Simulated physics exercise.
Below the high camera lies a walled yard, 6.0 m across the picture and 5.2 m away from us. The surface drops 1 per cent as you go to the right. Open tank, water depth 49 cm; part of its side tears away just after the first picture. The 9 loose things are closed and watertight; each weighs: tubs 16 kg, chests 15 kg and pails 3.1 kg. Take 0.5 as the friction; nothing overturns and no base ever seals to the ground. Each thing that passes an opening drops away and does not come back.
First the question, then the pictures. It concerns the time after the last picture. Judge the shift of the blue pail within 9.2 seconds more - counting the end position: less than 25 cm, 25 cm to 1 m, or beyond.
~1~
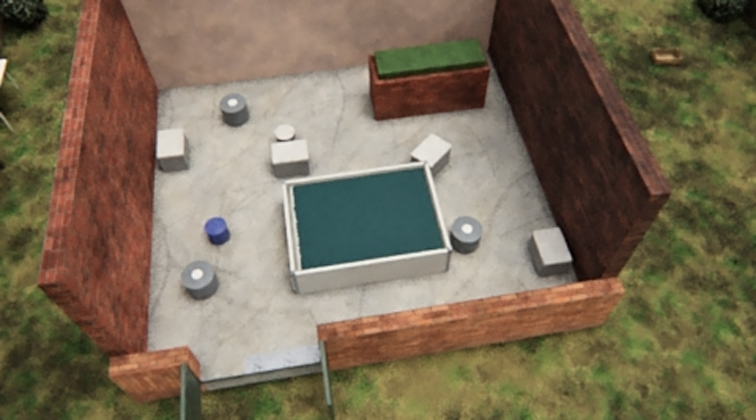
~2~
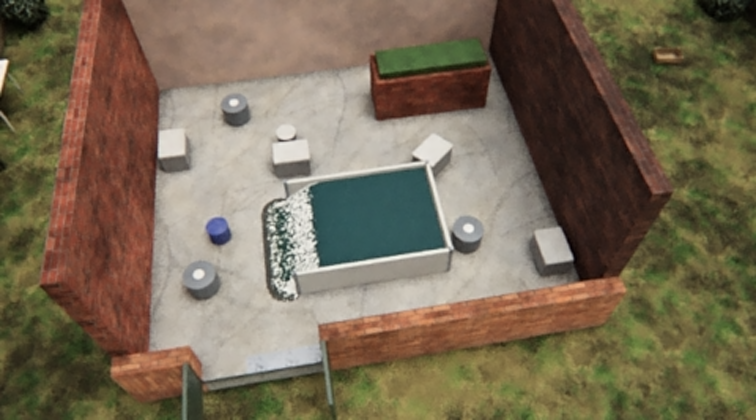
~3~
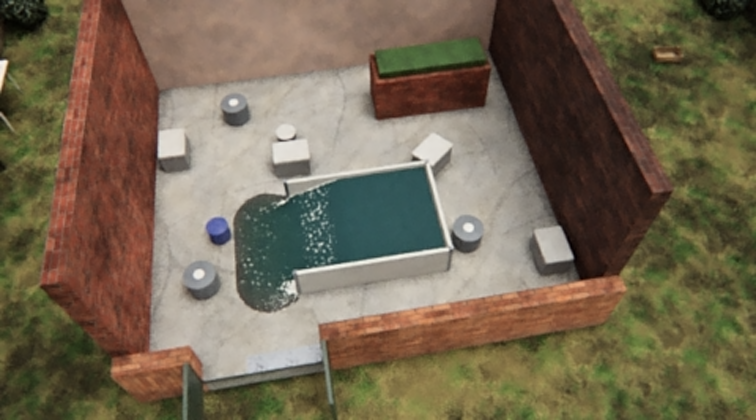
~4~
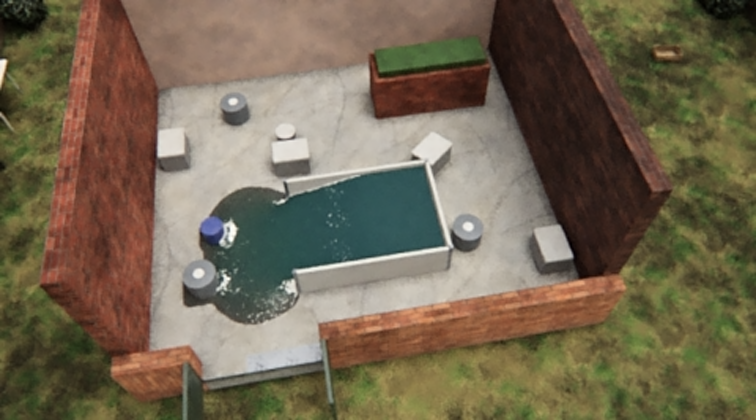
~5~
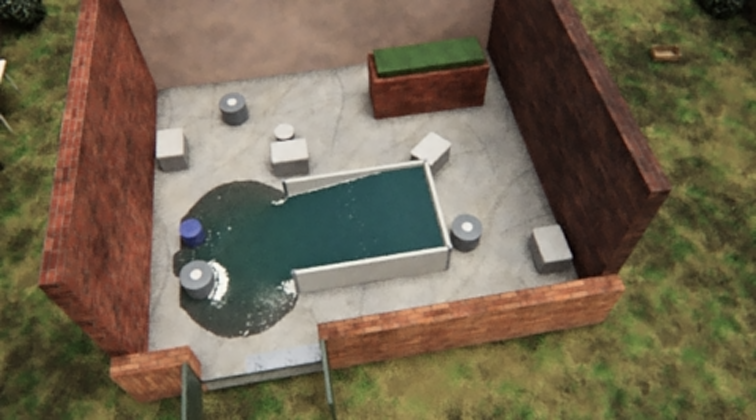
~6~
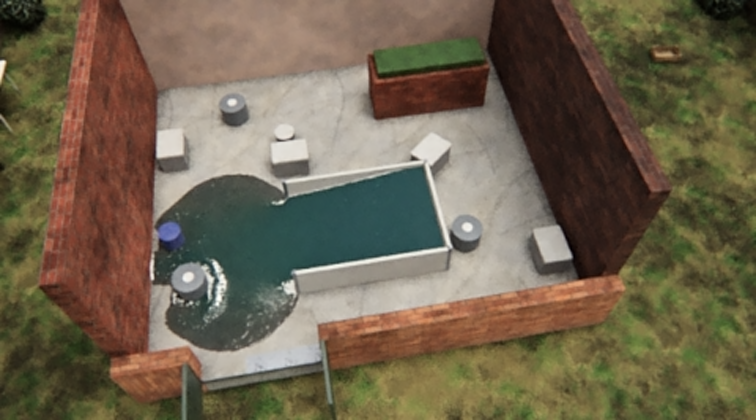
The blue pail goes a long distance.
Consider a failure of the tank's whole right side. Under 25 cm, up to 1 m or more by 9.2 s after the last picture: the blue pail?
I'd expect the blue pail to have moved just a bit.
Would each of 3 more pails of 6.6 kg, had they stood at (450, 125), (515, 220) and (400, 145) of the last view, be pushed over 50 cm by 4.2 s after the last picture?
First within, then within, then within.
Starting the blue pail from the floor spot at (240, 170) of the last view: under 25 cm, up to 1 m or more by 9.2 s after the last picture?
By that time it is swept a long way.
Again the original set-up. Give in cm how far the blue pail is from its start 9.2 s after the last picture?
It's about 300 cm away.
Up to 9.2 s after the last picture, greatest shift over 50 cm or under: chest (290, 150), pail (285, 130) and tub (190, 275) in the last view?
Within the limit, then beyond the limit, then beyond the limit.
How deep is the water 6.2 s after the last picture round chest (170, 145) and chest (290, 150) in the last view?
Close to 6 and 3 centimetres.
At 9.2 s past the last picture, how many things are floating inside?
Just then, the number is 3.
Then, 1.2 s after the last picture the blue pail is near (167, 180), 1.1 m from its start, afloat; 0 of 9 are out; 2 afloat.
Then, 3.8 s after the last picture the blue pail is near (184, 91), 2.8 m from its start, afloat; 1 of 9 are out; 1 afloat.
Then, 6.2 s after the last picture the blue pail is near (232, 90), 2.7 m from its start, afloat; 1 of 9 are out; 1 afloat.
Then, 9.2 s after the last picture the blue pail is near (273, 80), 3.1 m from its start, afloat; 1 of 9 are out; 3 afloat.
